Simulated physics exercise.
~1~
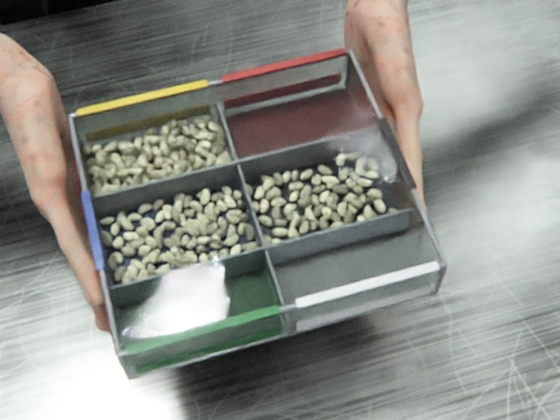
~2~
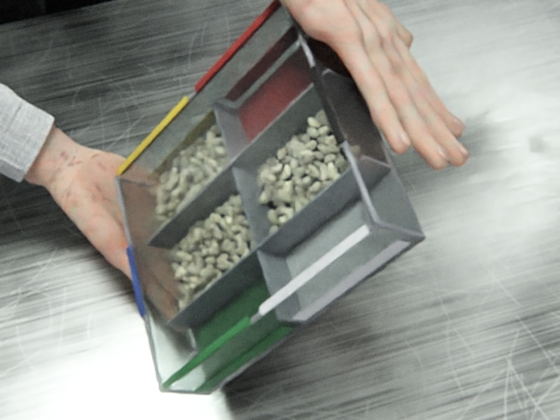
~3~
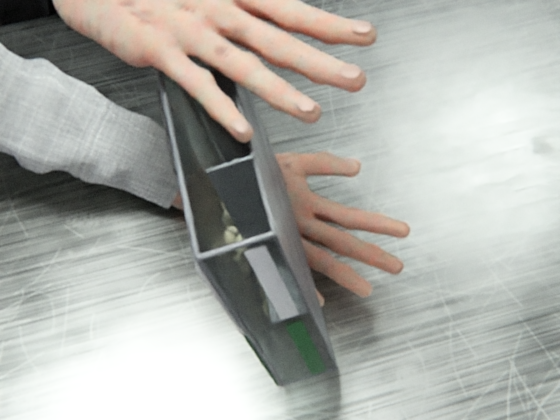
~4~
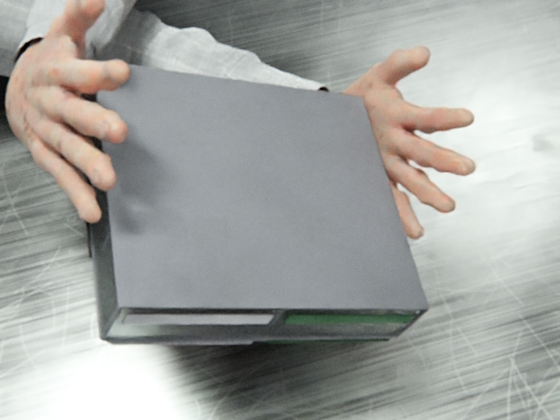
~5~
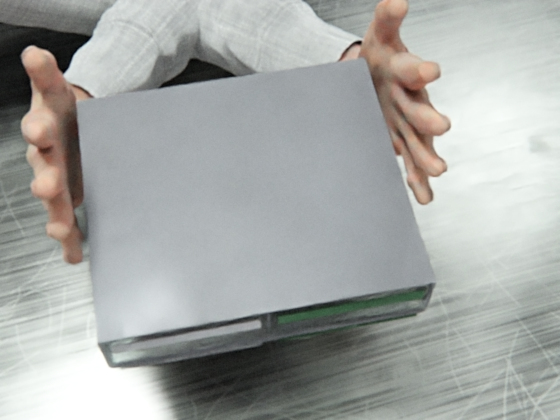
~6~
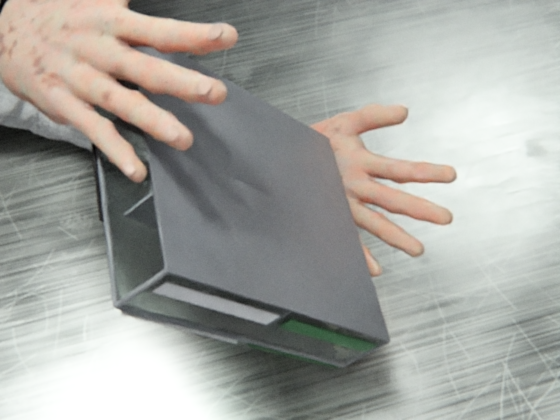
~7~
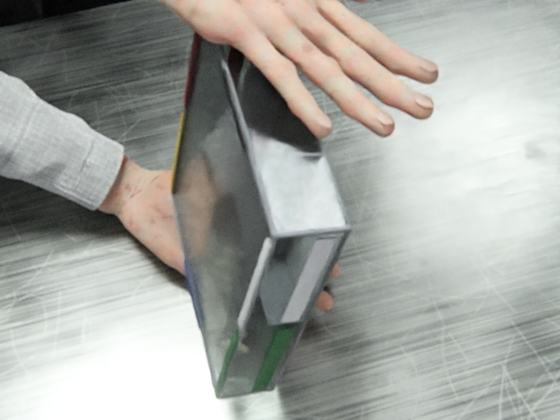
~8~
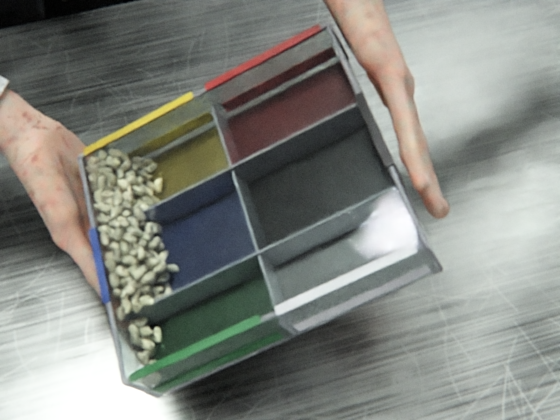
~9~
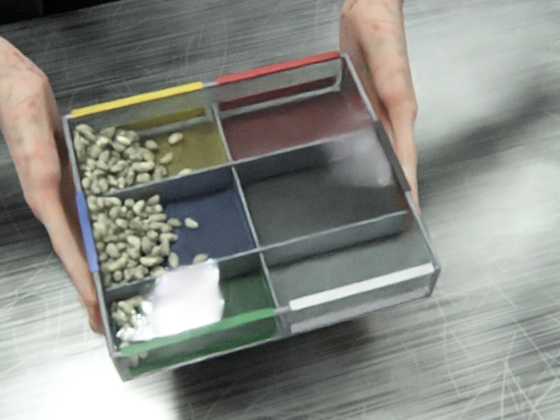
The clip shows two hands holding a gray six-compartment tray of white beans above a scratched metal surface, turning it upside down and then level again, ending with the beans gathered along the left side, mostly in the yellow and blue compartments, with a few in the green.
